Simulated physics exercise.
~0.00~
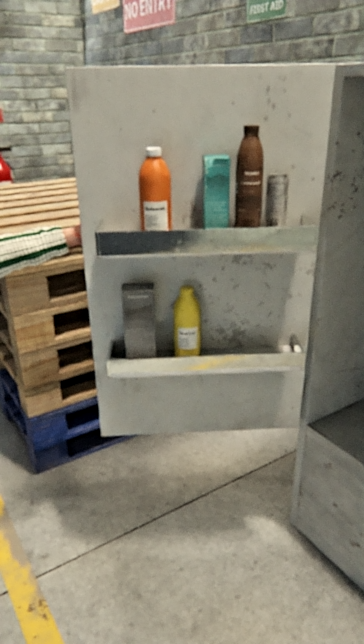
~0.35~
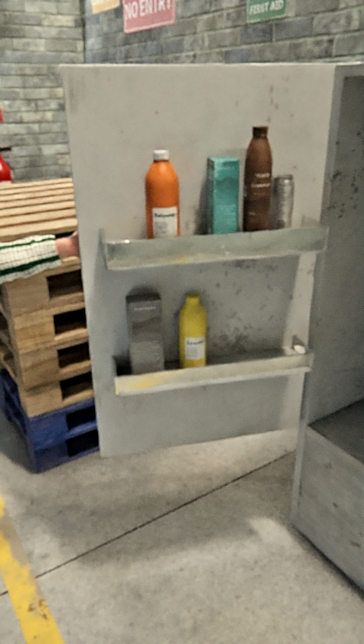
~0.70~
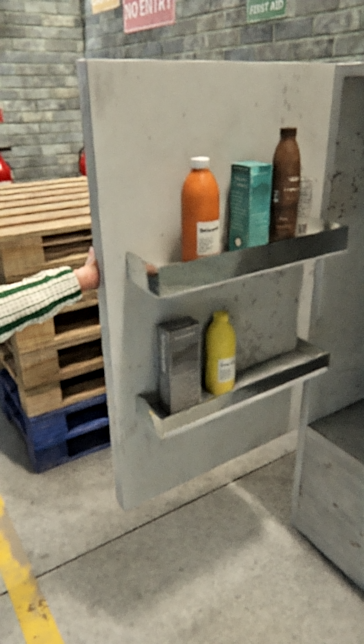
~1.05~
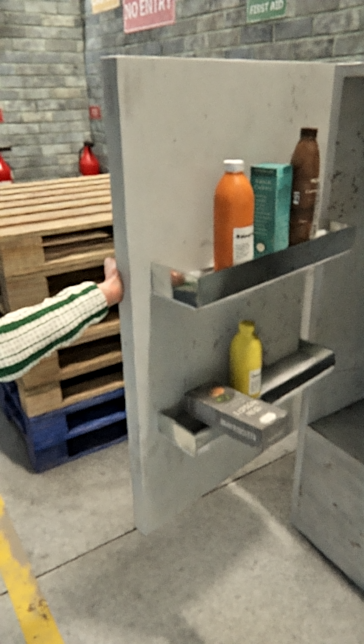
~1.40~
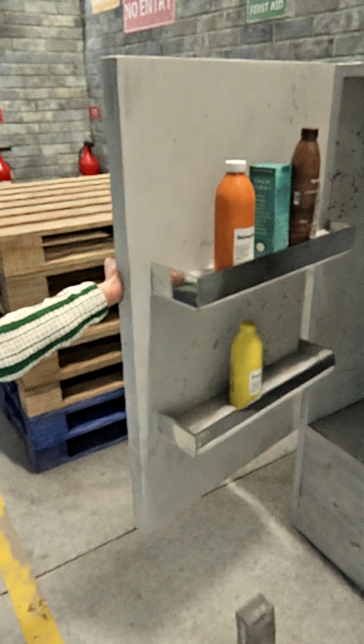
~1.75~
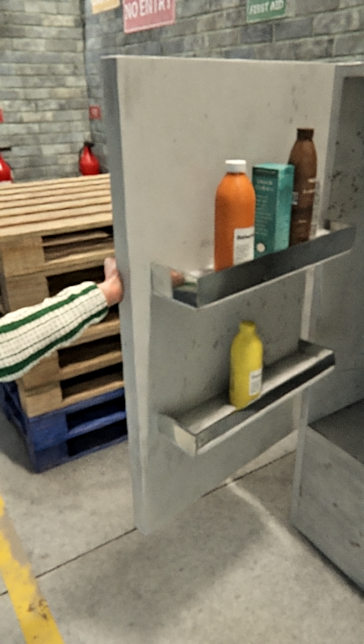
In a locker, a hand swings the door, and the grey carton topples out.
